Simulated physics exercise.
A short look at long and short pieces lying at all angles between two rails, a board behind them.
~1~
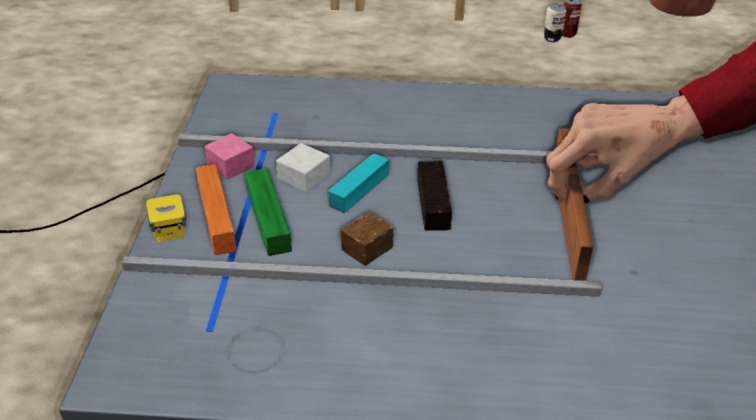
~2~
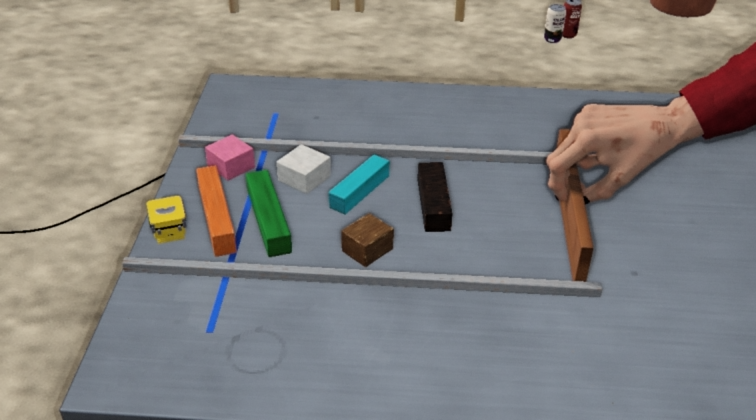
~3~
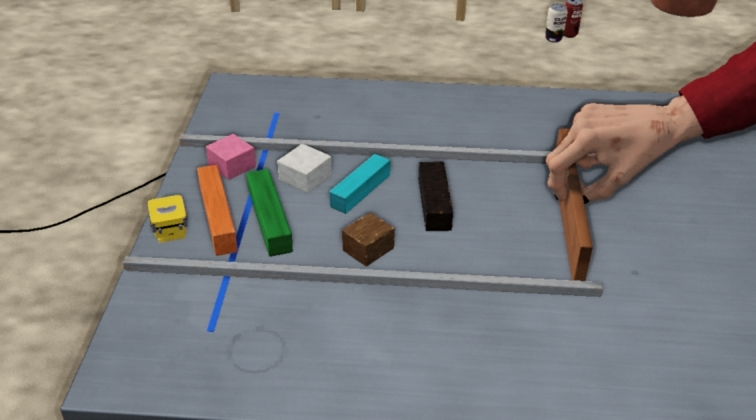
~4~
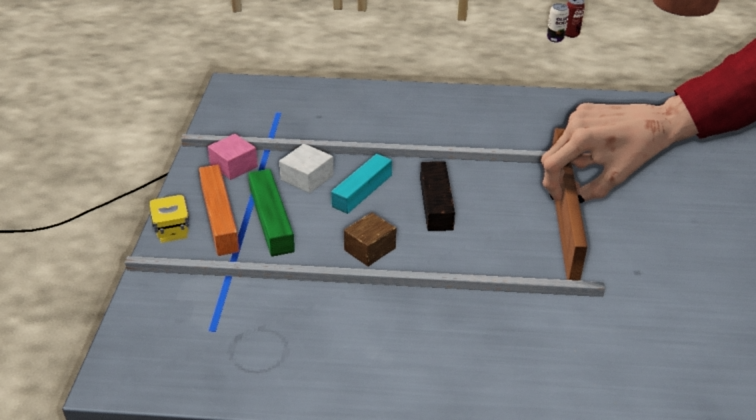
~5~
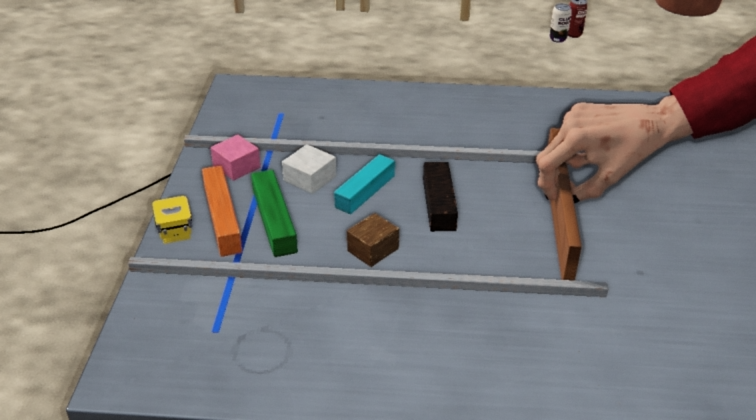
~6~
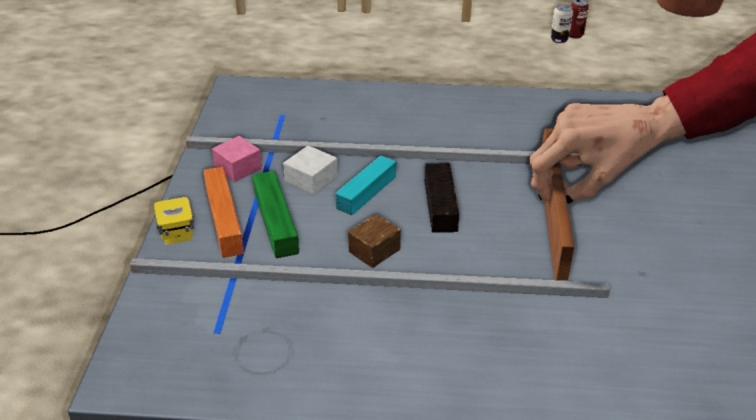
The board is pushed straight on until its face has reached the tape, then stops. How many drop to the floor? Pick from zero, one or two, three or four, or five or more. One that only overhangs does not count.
As it turns out, the number that fall off is one or two.
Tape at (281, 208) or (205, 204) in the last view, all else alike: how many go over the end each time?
In that order 0 and 5.
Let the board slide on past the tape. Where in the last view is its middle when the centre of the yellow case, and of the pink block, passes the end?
Near (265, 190) and (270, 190).
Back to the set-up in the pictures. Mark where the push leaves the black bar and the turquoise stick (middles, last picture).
Near (246, 187) and (227, 176).
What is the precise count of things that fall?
It comes to 2.
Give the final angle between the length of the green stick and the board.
Roughly 10° out of line.
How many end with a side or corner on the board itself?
In contact: 2.
Soon after, none off yet; yellow case at rest near (175, 221); pink block at rest near (237, 159); orange bar at rest near (223, 210).
In the end, the number that fall off is one or two; gone, pink block and yellow case.
